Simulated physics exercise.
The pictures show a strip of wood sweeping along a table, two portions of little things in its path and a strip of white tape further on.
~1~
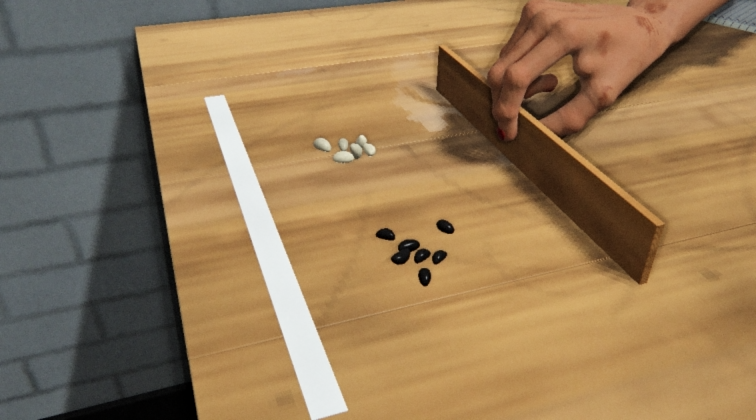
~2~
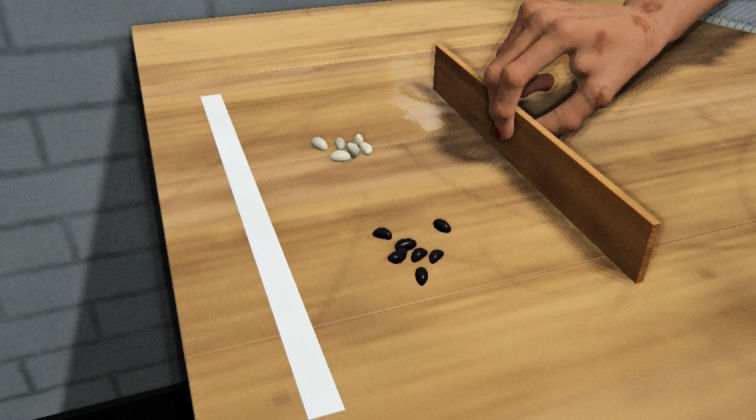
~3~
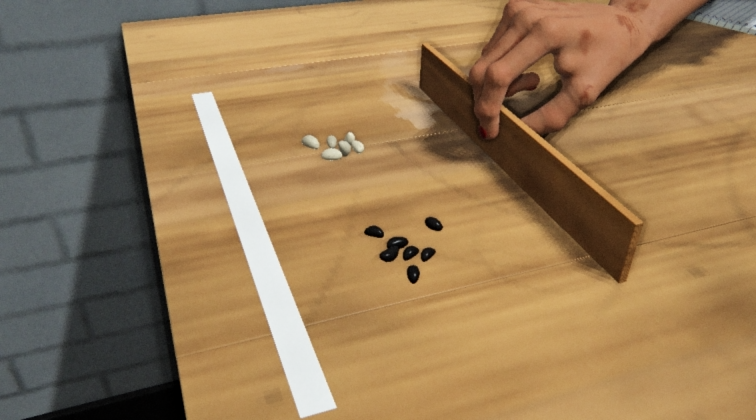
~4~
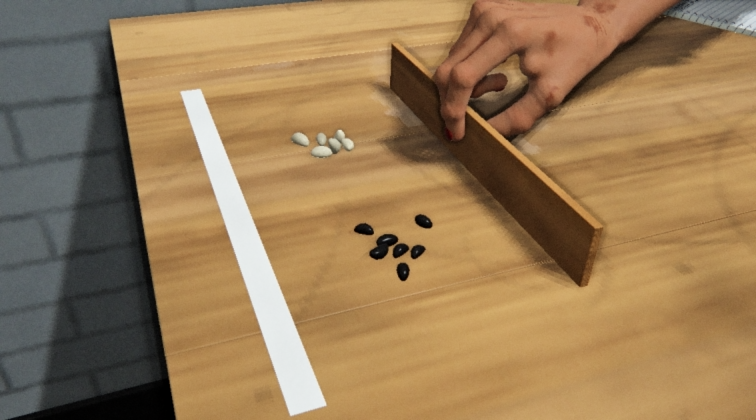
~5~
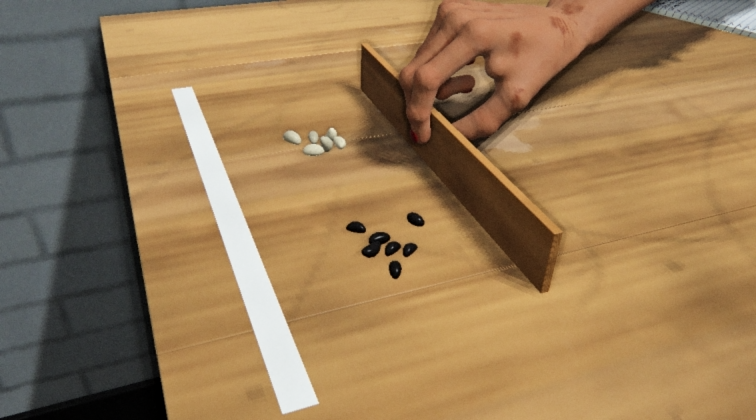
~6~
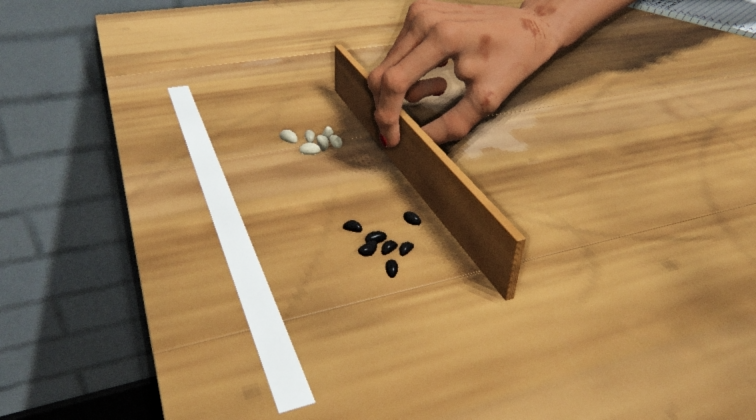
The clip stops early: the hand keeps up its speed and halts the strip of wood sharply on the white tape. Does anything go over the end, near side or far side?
The near handful? It does not fall. The Far handful? It does not fall.
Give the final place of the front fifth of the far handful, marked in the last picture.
Centre near (179, 159) px.
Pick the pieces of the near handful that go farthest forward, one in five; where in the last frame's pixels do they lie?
Close to (211, 280).
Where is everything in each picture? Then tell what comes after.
The first picture shows strip of wood (631, 234), at rest; white tape (217, 106), about a palm's width from the edge; edge at (167, 230); near handful (422, 255), a few black beans; far handful (357, 151), a few white beans.
The second picture shows strip of wood (627, 233), at rest; far handful (354, 150).
The third picture shows strip of wood (610, 232); near handful (410, 252).
The fourth picture shows strip of wood (572, 236); far handful (335, 146).
The fifth picture shows strip of wood (533, 241); near handful (392, 248).
The sixth picture shows strip of wood (498, 247); white tape (181, 96); edge at (130, 222); near handful (389, 247); far handful (323, 142).
Then, 0.54 s later than the last frame, strip of wood still moving, near (304, 135); near handful all on the table, its front near (319, 257); far handful all on the table, its front near (271, 164).
Then, 1.09 s later than the last frame, strip of wood stopped at the white tape; near handful all on the table, its front near (201, 282); far handful all on the table, its front near (174, 144).
Then, 1.37 s later than the last frame, strip of wood stopped at the white tape; near handful all on the table, its front near (201, 282); far handful all on the table, its front near (169, 145).
When it is over, strip of wood stopped at the white tape; near handful all on the table, its front near (201, 282); far handful all on the table, its front near (169, 145).
